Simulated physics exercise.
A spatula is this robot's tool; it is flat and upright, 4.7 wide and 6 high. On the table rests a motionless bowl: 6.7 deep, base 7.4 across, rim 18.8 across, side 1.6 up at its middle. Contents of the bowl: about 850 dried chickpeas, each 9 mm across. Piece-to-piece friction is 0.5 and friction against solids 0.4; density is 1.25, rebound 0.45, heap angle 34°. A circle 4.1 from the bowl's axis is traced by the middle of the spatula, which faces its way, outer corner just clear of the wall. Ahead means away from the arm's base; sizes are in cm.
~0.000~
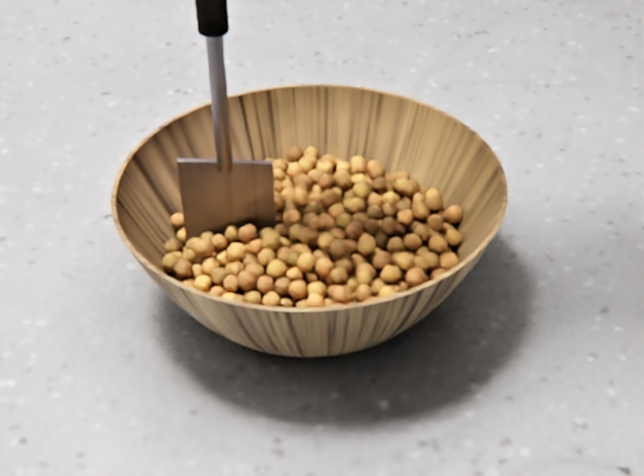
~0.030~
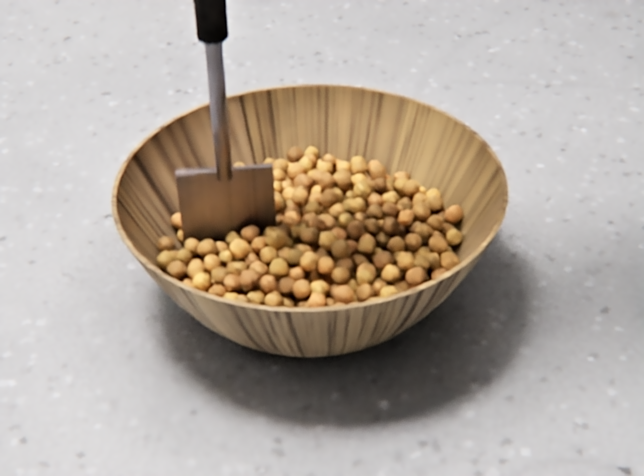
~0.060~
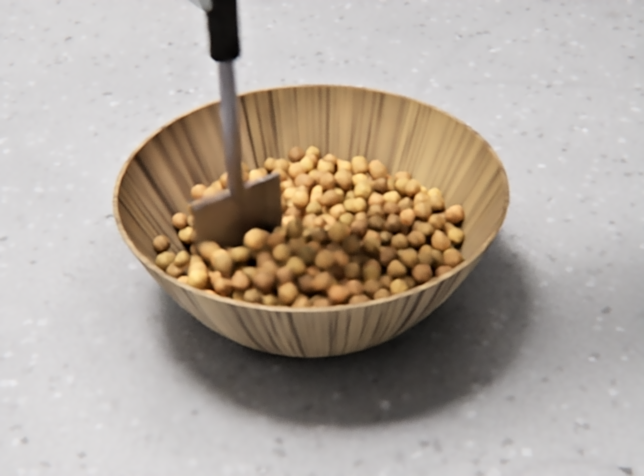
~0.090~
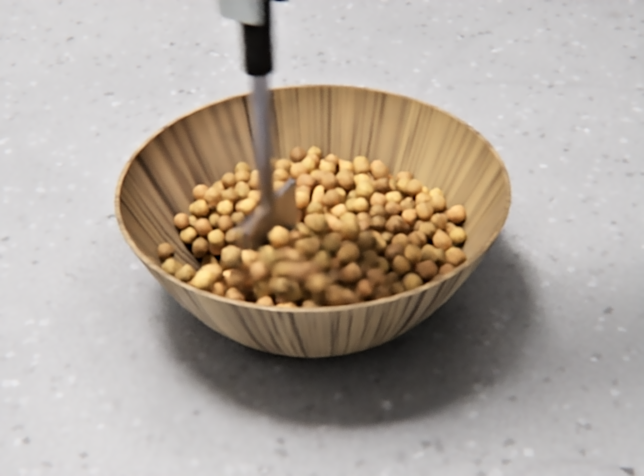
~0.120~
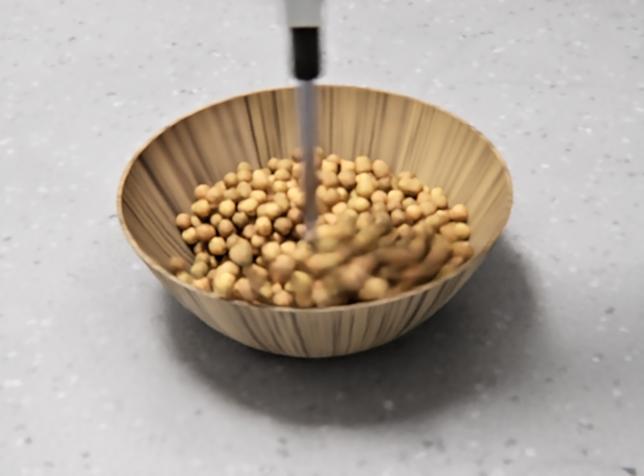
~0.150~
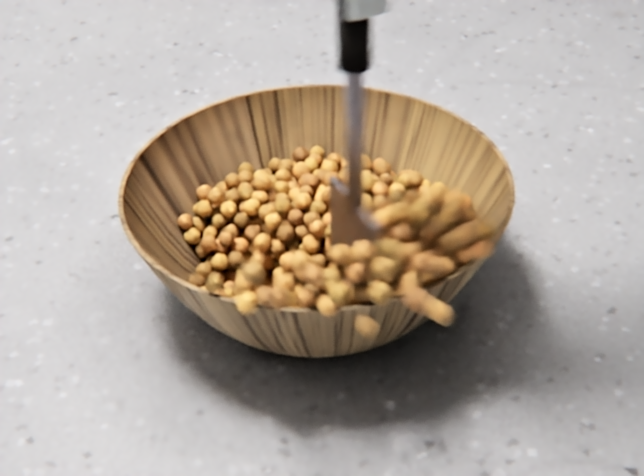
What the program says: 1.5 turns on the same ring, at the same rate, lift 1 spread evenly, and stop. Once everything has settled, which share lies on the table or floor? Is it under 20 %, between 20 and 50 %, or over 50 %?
Between 20 and 50 %.
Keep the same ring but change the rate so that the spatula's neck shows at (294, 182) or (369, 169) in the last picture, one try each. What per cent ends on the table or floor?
Roughly 15 and 40 percent, in that order.
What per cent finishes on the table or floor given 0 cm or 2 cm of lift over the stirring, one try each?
Near 40 in a hundred, then 30 in a hundred.
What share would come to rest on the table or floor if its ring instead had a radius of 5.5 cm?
That would come to roughly 10 percent.
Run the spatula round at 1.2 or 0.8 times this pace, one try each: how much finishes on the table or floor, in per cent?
Estimates in order: Some 40 % and some 25 %.
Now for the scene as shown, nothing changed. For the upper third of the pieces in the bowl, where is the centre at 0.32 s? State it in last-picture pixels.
About (282, 135).
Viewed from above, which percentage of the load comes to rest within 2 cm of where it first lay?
I'd say something near 20 percent.
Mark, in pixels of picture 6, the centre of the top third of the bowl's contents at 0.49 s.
Top-third centre at approx. (292, 285).
After 0.32 s, 281° round, highest piece 11 above the table; 678 in the bowl, 52 on the table or floor, 120 in flight or on the tool.
After 0.49 s, 81° round, highest piece 11 above the table; 588 in the bowl, 229 on the table or floor, 33 in flight or on the tool.
After 0.78 s, 180° round, highest piece 6 above the table; 567 in the bowl, 283 on the table or floor.
After 1.48 s, 180° round, highest piece 6 above the table; 567 in the bowl, 283 on the table or floor.
In the end, 567 in the bowl, 283 on the table or floor. That is 33 % on the table or floor.
